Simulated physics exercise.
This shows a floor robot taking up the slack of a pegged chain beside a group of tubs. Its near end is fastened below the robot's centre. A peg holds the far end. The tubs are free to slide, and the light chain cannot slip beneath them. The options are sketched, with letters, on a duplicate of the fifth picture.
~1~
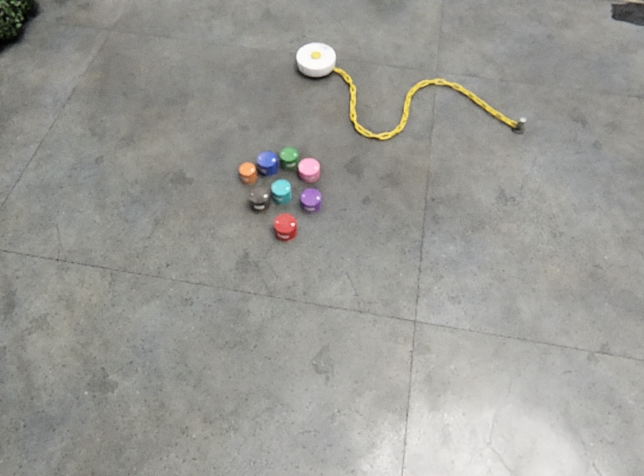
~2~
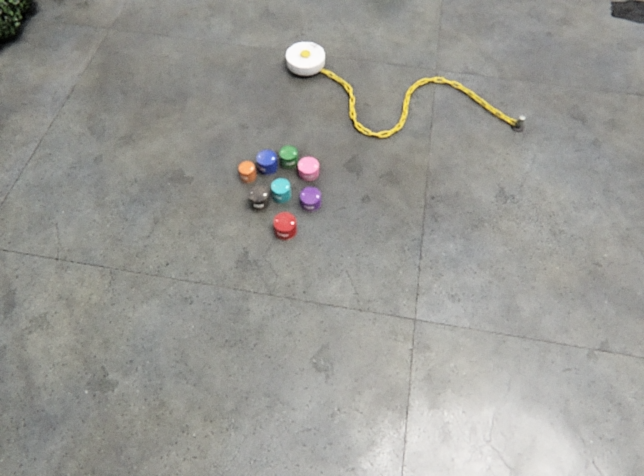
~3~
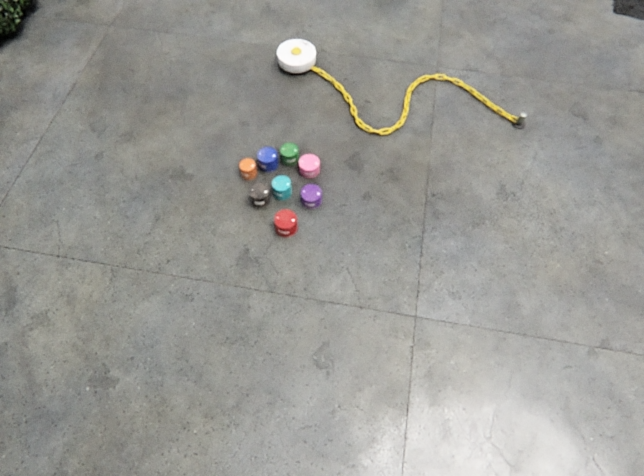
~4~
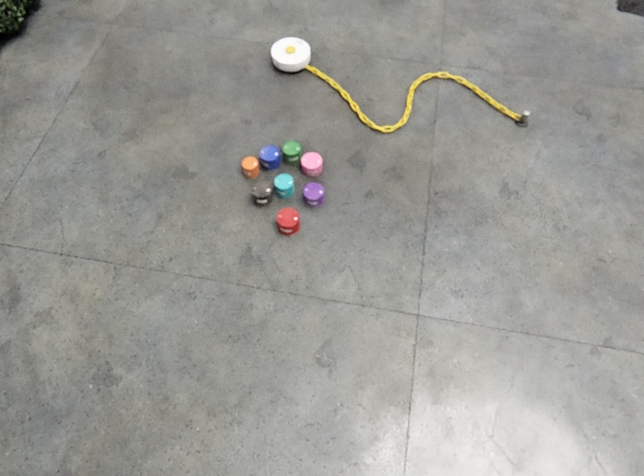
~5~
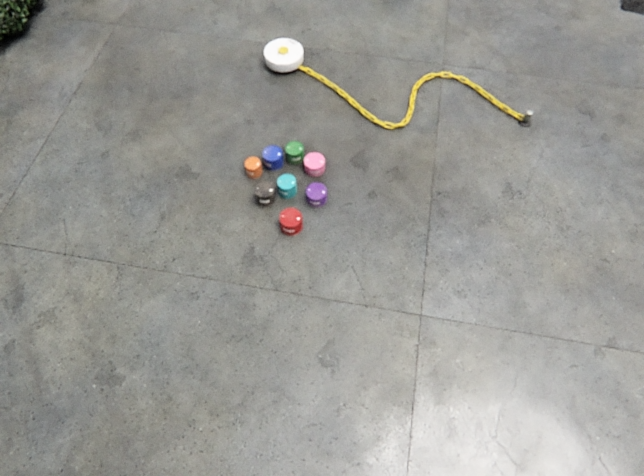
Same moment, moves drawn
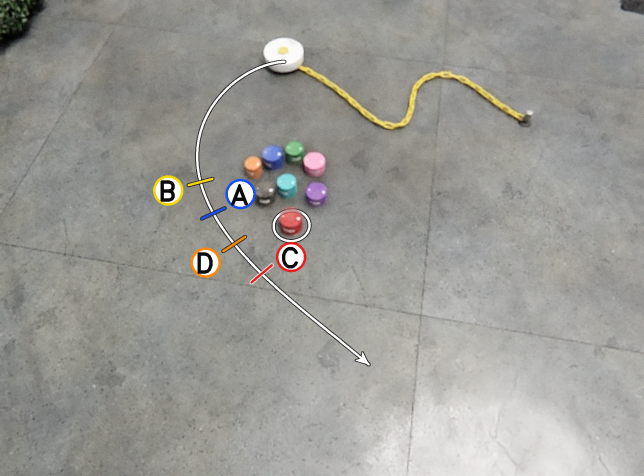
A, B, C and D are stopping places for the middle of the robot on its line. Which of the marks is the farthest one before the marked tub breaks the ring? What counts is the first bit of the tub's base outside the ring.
Mark C.
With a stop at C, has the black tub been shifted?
By then, yes.
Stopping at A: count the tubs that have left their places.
The count is none.
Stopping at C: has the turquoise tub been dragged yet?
Yes.
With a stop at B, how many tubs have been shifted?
The count is none.
On the copy, A at (213, 213); B at (201, 182); C at (262, 274); D at (234, 244); the ring at (292, 225); the route from (284, 62) via (204, 193) to (369, 365).
On C. First, robot (208, 106); red tub (291, 222).
Then, robot (204, 193); red tub (291, 222).
Finally, robot (261, 270); black tub (279, 207); turquoise tub (298, 194); red tub (291, 222); blue tub (291, 179); orange tub (281, 192); pink tub (325, 168); green tub (305, 169); the red tub is still in its ring.
By contrast, A is safe but short; B is safe but short; D is safe but short.
